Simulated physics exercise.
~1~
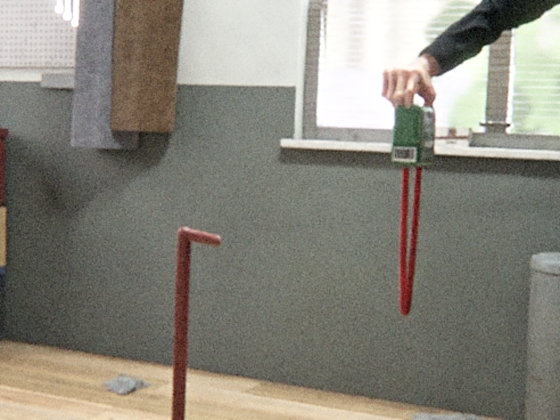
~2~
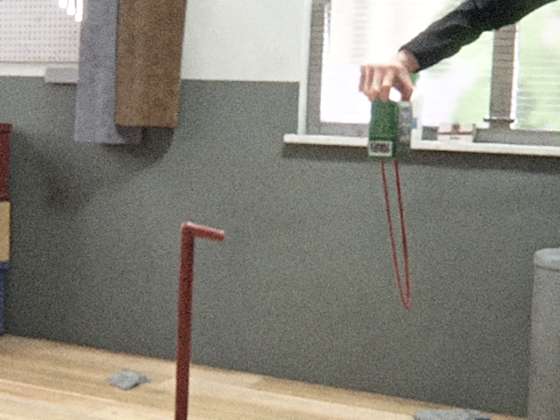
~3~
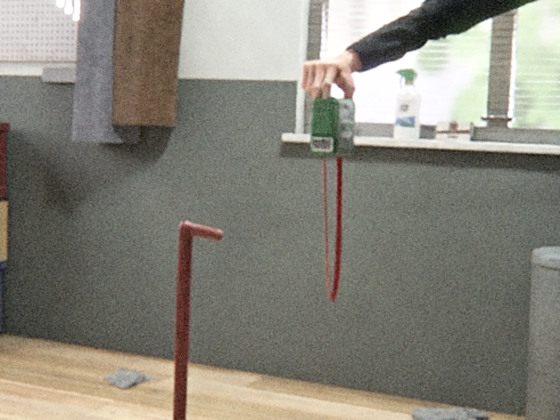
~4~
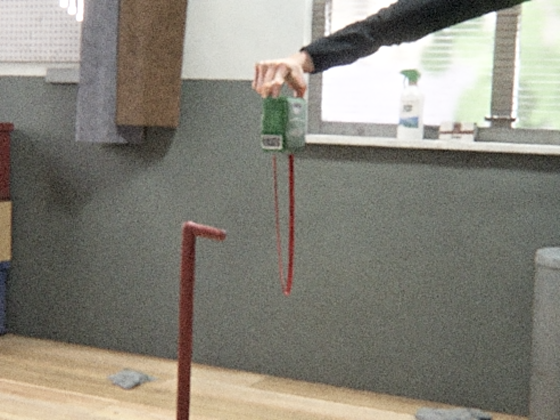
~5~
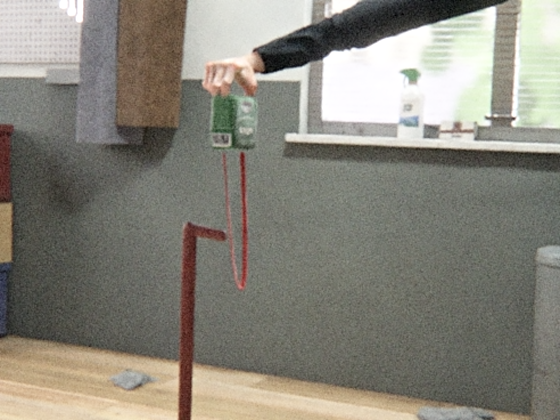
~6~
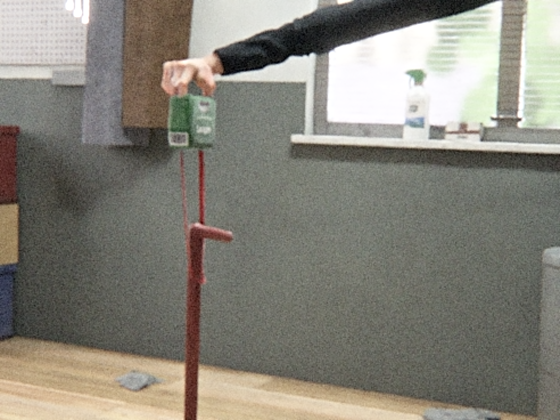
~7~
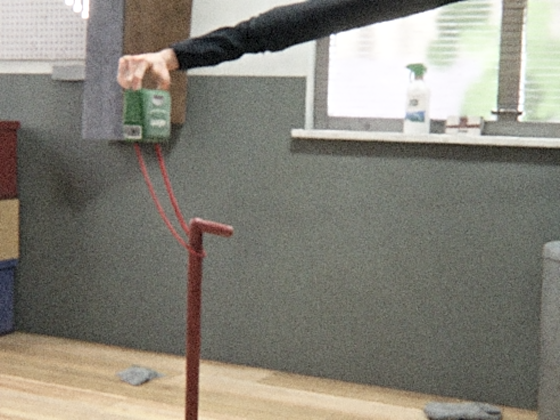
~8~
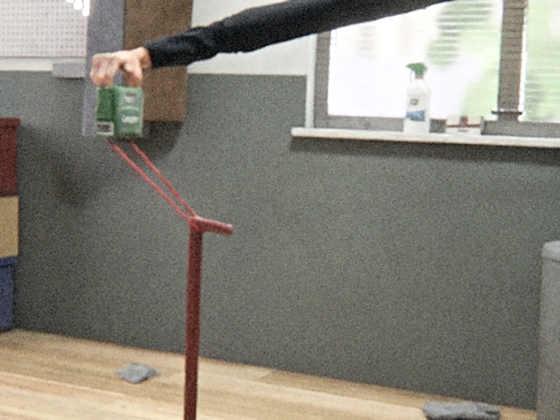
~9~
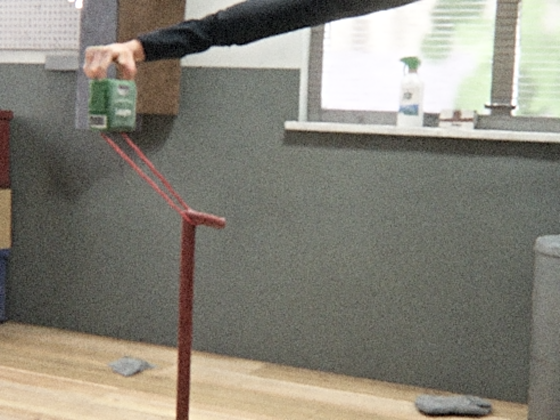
A green pouch with a long red loop hanging beneath it is held upright by a hand in a dark sleeve, seen from the side by a slightly swaying camera in a room with grey lower walls and a wooden floor. A dark red post with a short bar pointing right stands left of centre, and a bright window is at right. The hand carries the pouch steadily left, over the post. The trailing loop meets the post and slants as the pouch moves past. Finally the loop pulls tight round the post, catching the pouch, and the hand stops.
